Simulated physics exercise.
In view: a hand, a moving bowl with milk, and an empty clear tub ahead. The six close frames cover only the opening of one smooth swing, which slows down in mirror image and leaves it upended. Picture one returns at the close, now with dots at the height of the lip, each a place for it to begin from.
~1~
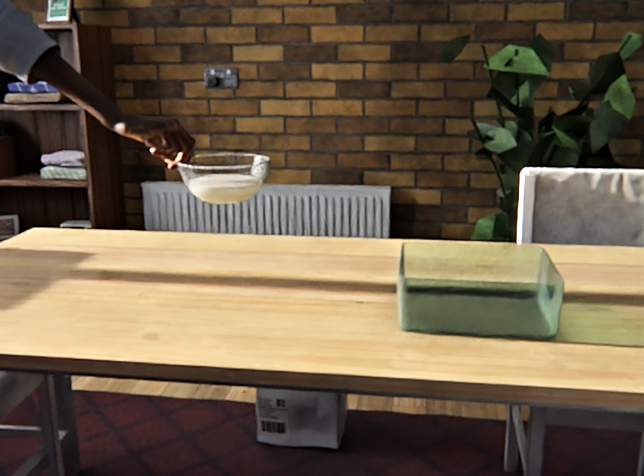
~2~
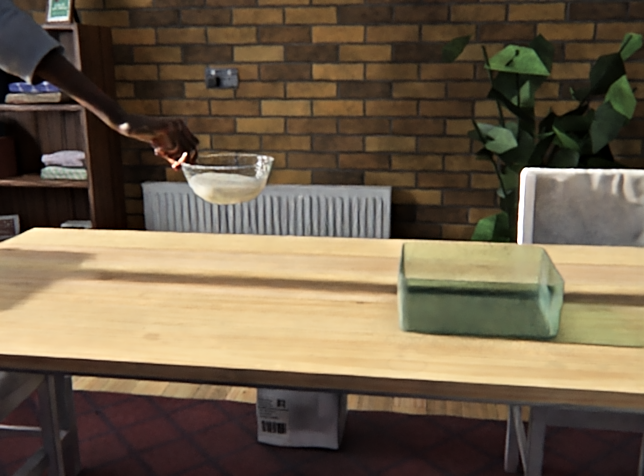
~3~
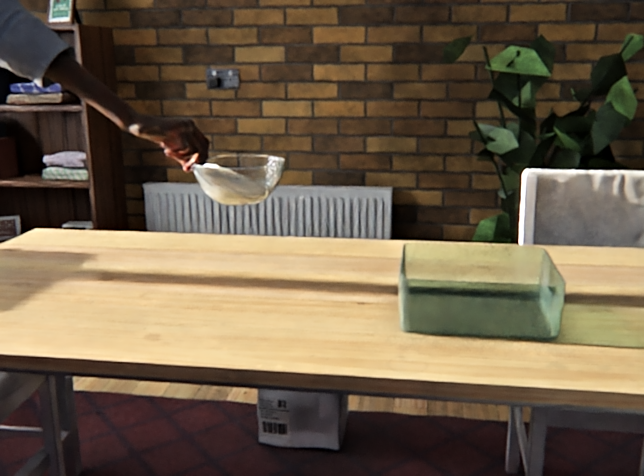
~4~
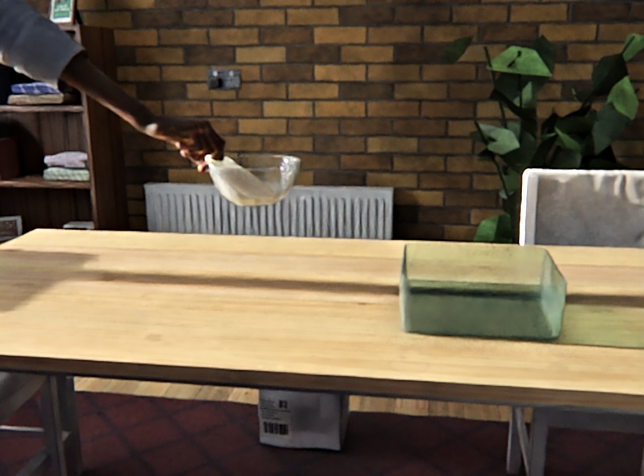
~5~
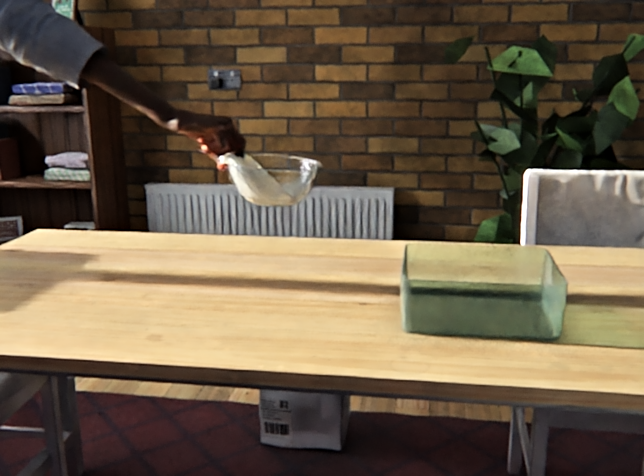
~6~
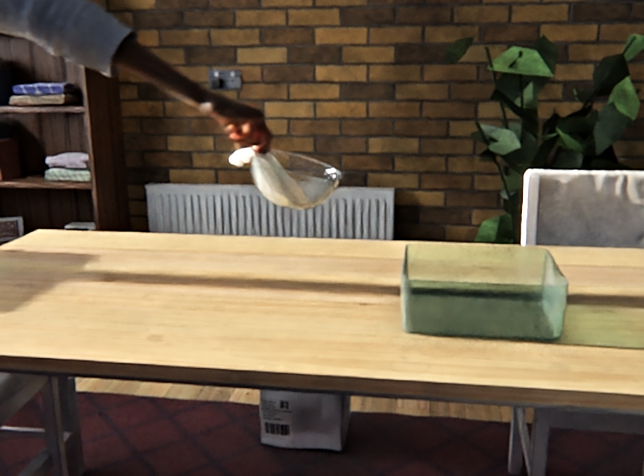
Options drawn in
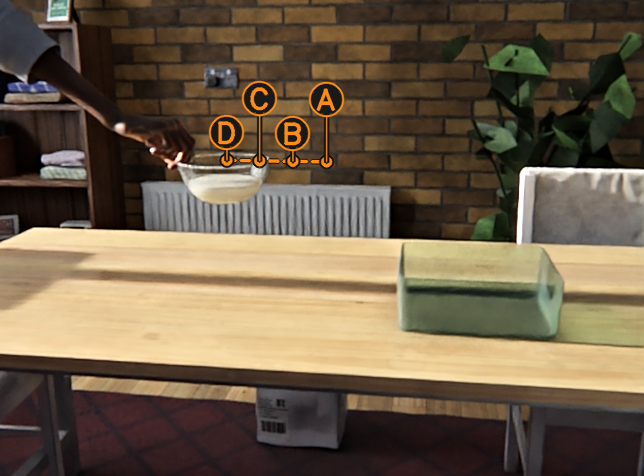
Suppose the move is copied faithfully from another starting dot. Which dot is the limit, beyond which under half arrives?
I would pick dot B.
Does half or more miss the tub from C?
Yes, it does.
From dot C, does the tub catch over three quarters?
No.
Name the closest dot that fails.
That would be C.
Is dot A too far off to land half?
No, that is safe.
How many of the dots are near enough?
Two of them.
On the marked copy, A at (326, 161); B at (292, 161); C at (259, 160); D at (226, 160).
With A, about 82 % lands in the tub, 12 % falls short and 5 % goes beside or beyond.
With B, about 68 % lands in the tub, 23 % falls short and 9 % goes beside or beyond.
With C, about 36 % lands in the tub, 58 % falls short and 6 % goes beside or beyond.
With D, about 6 % lands in the tub, 91 % falls short and 3 % goes beside or beyond.
